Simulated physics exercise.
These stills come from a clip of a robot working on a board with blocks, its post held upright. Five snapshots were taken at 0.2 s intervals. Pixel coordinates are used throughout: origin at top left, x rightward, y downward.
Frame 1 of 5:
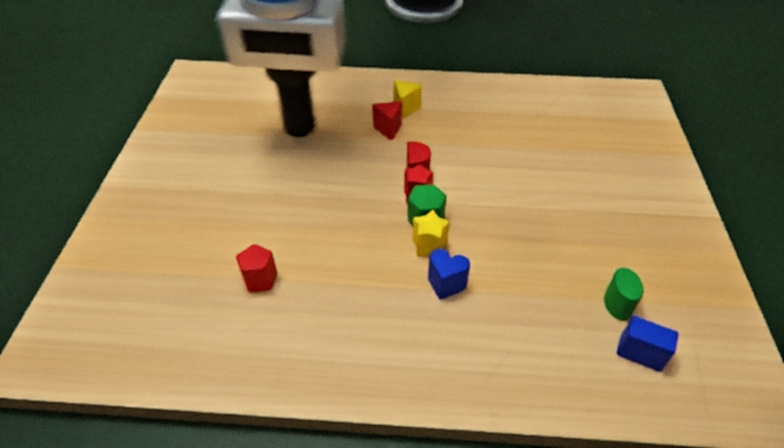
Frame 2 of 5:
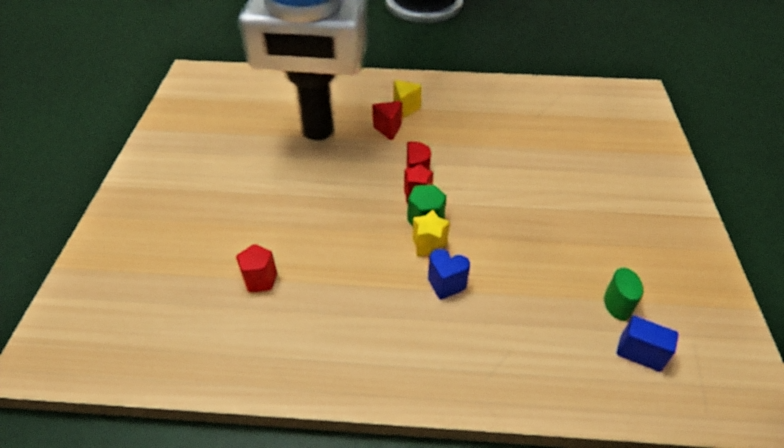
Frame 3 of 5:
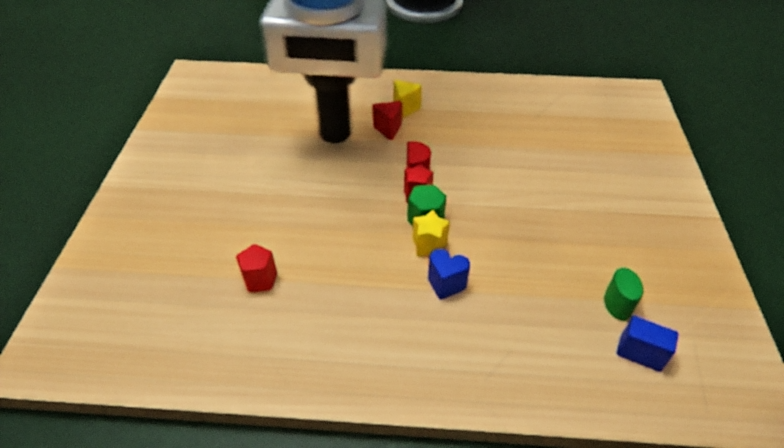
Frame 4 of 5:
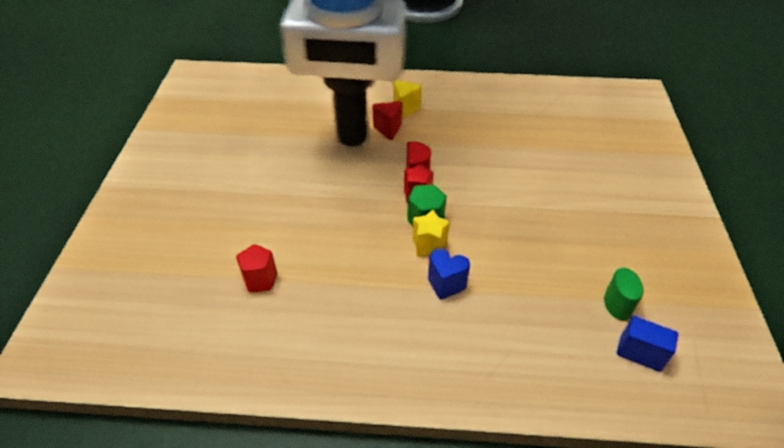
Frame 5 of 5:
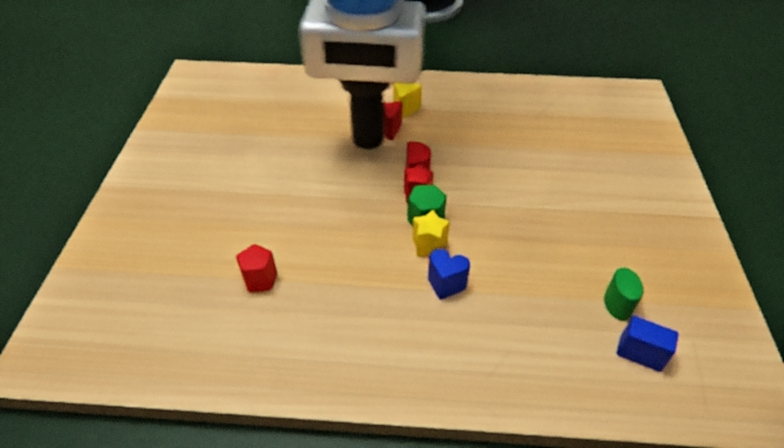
The robot's dark post slid steadily a short way right across the back of the wooden board, drawing close beside a red triangular block, while the scattered red, yellow, green and blue blocks stayed still.
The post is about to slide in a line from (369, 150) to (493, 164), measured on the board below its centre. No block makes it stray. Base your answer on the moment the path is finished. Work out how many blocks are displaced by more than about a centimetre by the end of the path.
I expect just one block to be moved by more than 1 cm.
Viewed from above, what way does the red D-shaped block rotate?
Answer: Clockwise.
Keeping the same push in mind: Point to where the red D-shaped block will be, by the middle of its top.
In the picture, that point is around (439, 158).
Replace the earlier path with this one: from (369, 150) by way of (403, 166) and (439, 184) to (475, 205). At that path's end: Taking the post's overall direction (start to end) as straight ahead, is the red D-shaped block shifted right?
No.
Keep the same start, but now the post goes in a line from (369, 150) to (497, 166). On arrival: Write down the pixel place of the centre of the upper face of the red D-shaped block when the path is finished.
I predict (441, 158).
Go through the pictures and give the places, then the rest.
The first picture shows post's lower end at (300, 129); red triangular piece at (389, 107); red D-shaped block at (418, 151); red star-shaped block at (419, 173); green hexagonal block at (427, 196).
The second picture shows post at (319, 132); blocks still.
The third picture shows post at (336, 135); blocks still.
The fourth picture shows post at (353, 137); blocks still.
The fifth picture shows post at (368, 140); red triangular piece at (389, 107); red D-shaped block at (418, 151); red star-shaped block at (419, 173); green hexagonal block at (427, 196).
What follows on the original path. One third of the way, post at (410, 145); red D-shaped block at (426, 154), turned 15° clockwise; red star-shaped block at (420, 175).
Two thirds of the way, post at (452, 150); red D-shaped block at (439, 158), turned 75° clockwise; red star-shaped block at (420, 176), turned 15° clockwise; green hexagonal block at (427, 199).
At the end, post at (495, 154); red triangular piece still; red D-shaped block at (439, 158), turned 75° clockwise; red star-shaped block at (420, 176), turned 15° clockwise; green hexagonal block at (427, 199).
